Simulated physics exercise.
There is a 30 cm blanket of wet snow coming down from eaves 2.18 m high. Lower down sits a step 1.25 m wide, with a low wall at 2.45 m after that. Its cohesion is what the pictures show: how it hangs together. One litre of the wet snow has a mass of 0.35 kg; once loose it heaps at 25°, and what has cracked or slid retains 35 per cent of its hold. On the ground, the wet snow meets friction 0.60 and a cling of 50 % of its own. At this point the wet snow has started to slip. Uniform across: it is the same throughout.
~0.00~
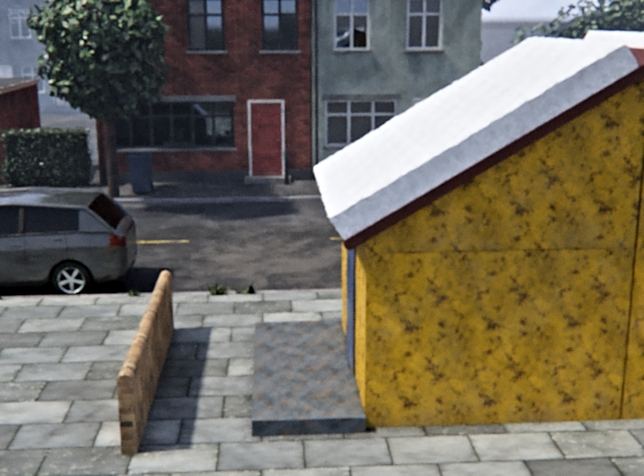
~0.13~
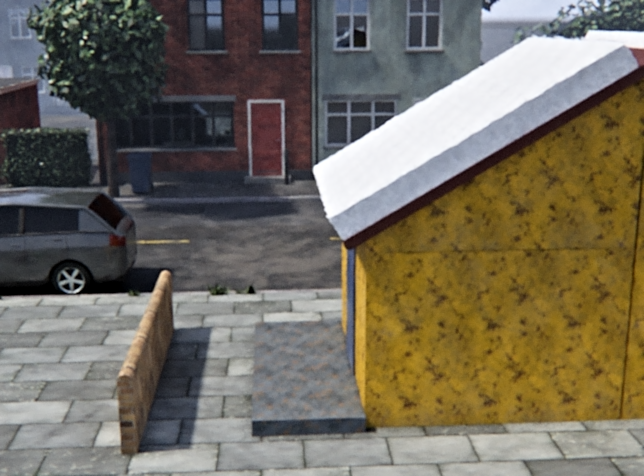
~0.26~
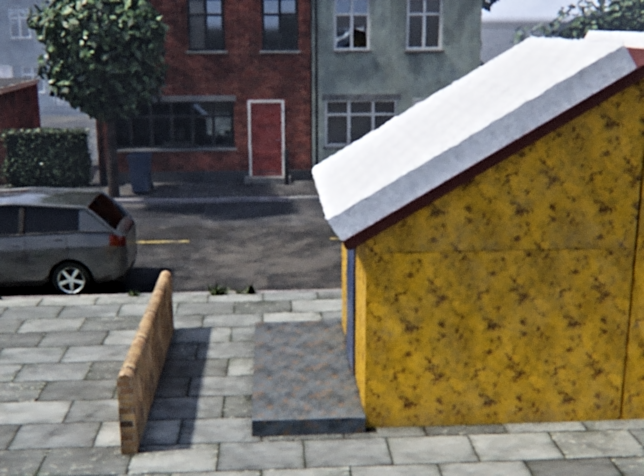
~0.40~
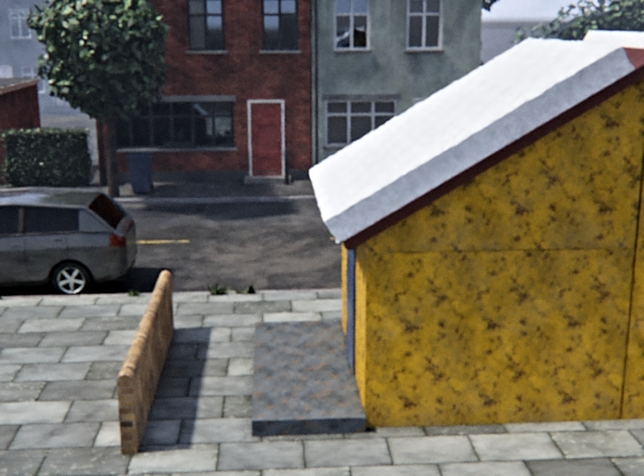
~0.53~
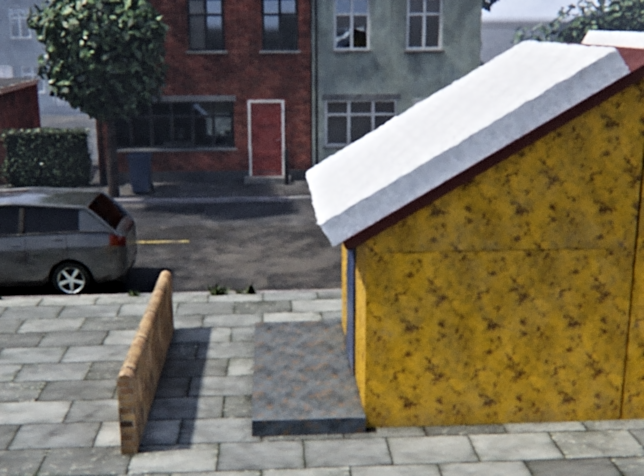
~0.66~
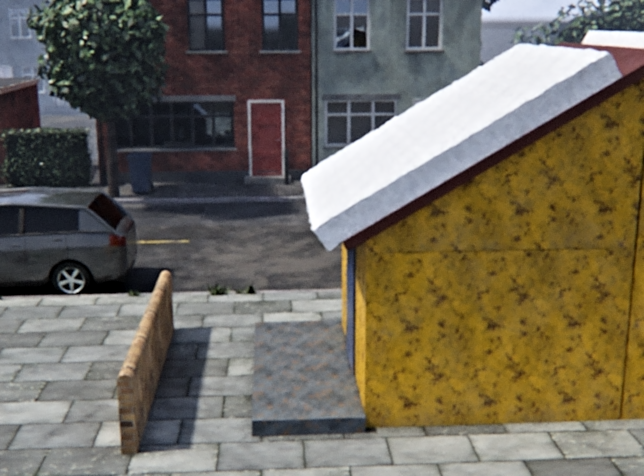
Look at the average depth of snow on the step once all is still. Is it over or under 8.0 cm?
Over.
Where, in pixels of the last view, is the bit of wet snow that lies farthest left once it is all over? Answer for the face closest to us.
Around pixel (142, 434).
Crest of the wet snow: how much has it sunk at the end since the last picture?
Roughly 3.3 m.
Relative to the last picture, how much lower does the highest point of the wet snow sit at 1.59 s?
Around 0.6 metres, give or take.
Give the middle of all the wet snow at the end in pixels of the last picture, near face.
(214, 409) or thereabouts.
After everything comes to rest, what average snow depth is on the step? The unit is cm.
Around 17 centimetres.
By 1.09 s, 92 % of the snow is still up on the roof and 8 % is falling or down.
By 1.59 s, 73 % of the snow is still up on the roof and 27 % is falling or down.
By 2.10 s, 48 % of the snow is still up on the roof and 52 % is falling or down.
By 2.60 s, 10 % of the snow is still up on the roof and 90 % is falling or down.
By 4.60 s, at the end, none of the snow is still up on the roof and the snow on the step is 17 cm deep on average.
